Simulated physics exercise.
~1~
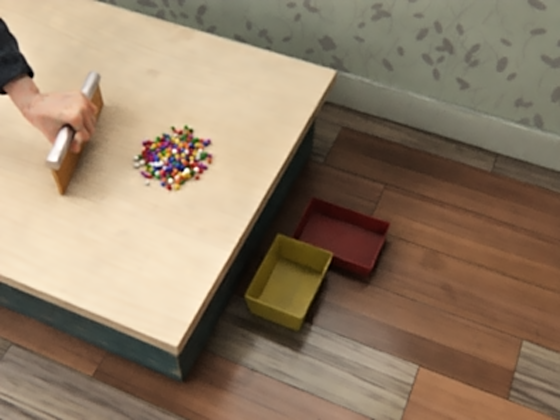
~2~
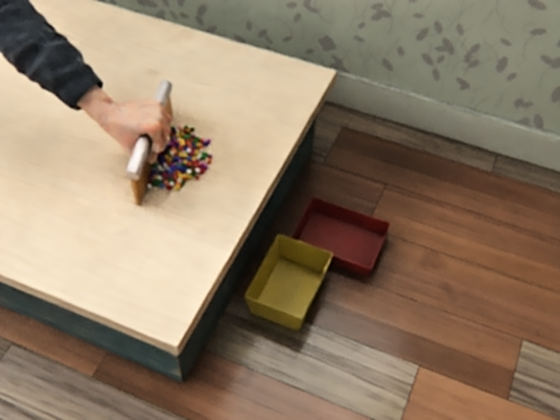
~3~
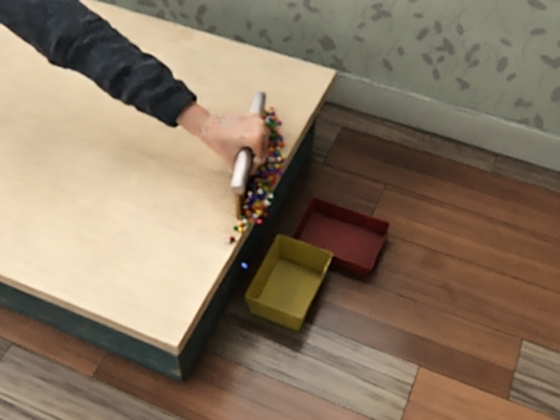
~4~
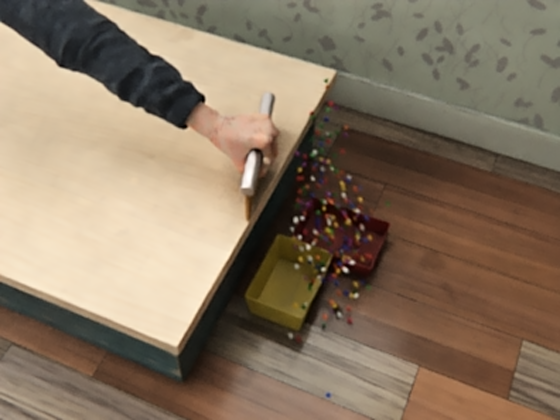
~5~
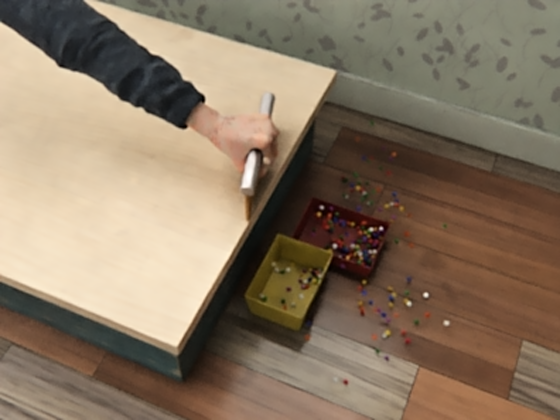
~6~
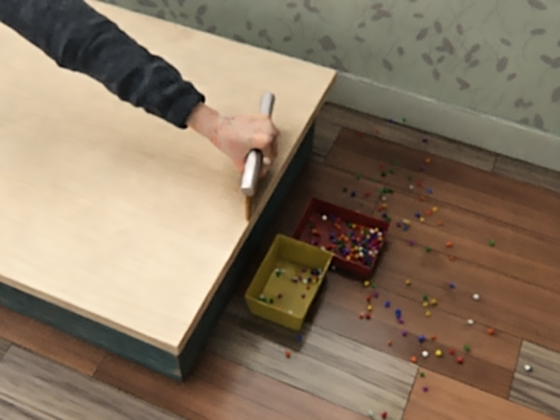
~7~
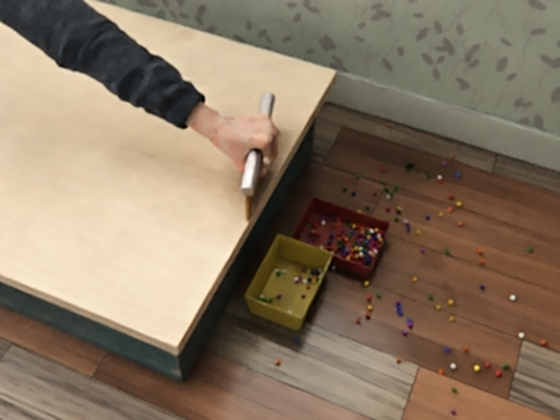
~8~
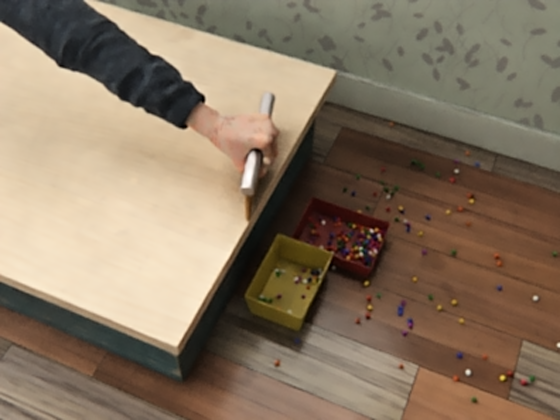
To begin with, a pile of small multicoloured beads lies on a pale tabletop, while a dark-sleeved arm holds a scraper to its left. A yellow tin and a red tin sit on the wooden floor beside the table. The hand drives the scraper rightward into the beads and pushes them to the edge, where it halts. The beads spill over in a scattered shower, dropping into and around the tins. Many settle in the red tin and a few in the yellow one, while plenty of others miss and scatter rightward across the floor, leaving the tabletop clear.
